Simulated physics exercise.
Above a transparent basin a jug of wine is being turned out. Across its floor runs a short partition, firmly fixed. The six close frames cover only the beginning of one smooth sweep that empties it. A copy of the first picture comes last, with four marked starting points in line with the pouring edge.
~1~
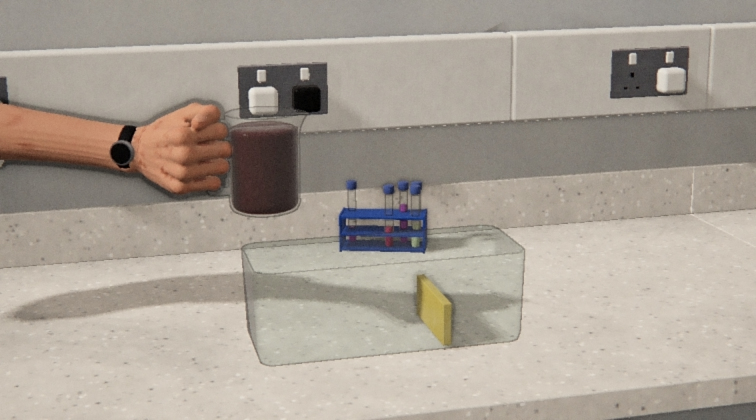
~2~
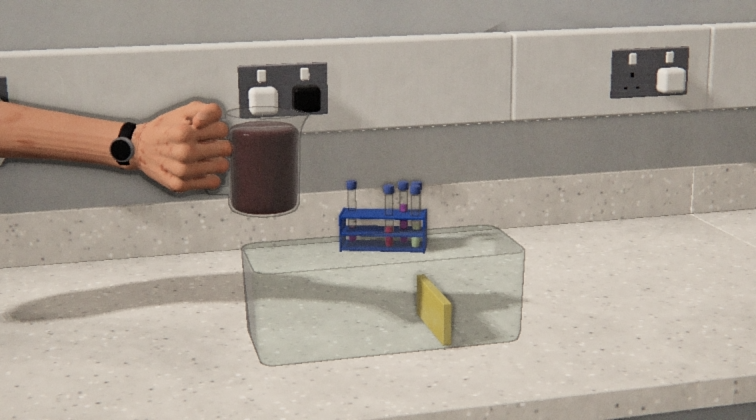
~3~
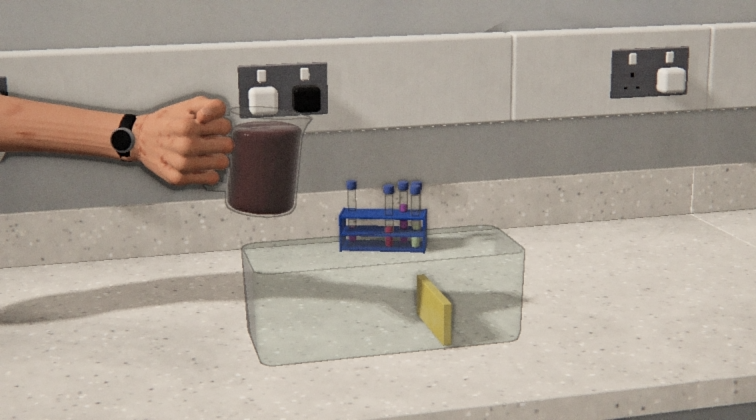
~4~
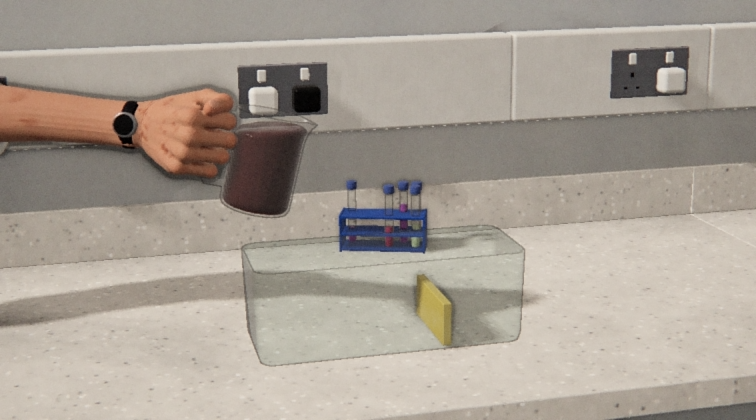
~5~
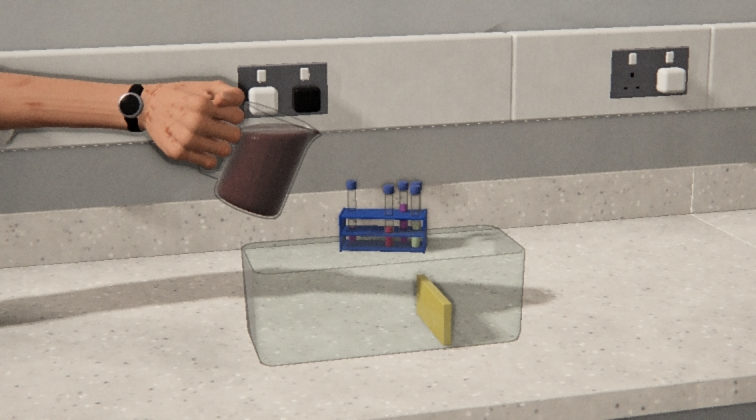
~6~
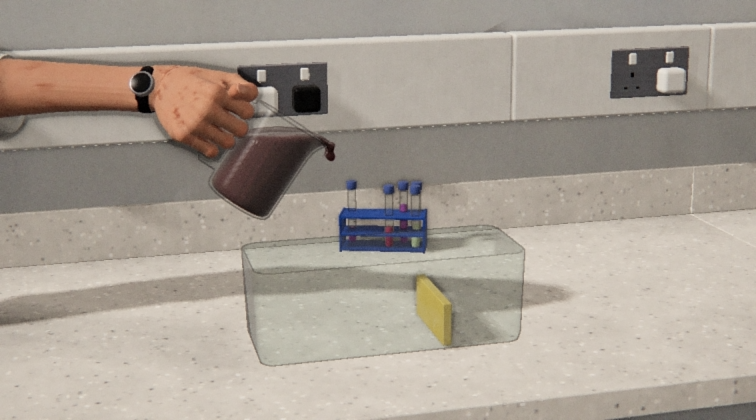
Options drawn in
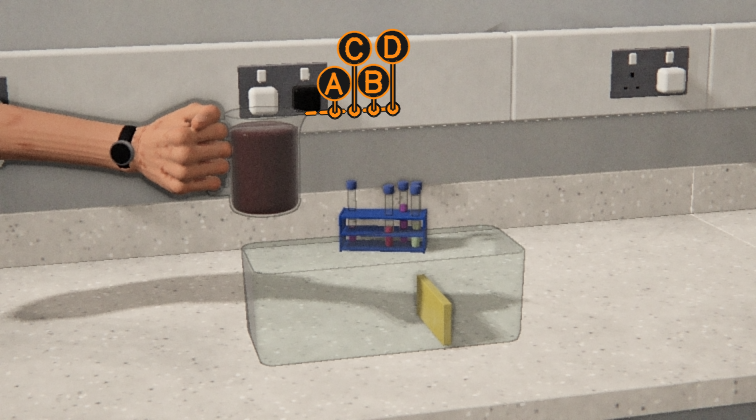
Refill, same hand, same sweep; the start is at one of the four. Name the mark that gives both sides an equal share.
B is best.
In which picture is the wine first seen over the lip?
Picture 6.
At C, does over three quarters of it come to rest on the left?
Yes.
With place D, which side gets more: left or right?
More ends on the right.
On the marked copy, A at (334, 111); B at (373, 109); C at (354, 110); D at (392, 108).
For place A, about 95 % ends left of the wall and 3 % right of it.
For place B, about 47 % ends left of the wall and 53 % right of it.
For place C, about 91 % ends left of the wall and 8 % right of it.
For place D, about 20 % ends left of the wall and 79 % right of it.
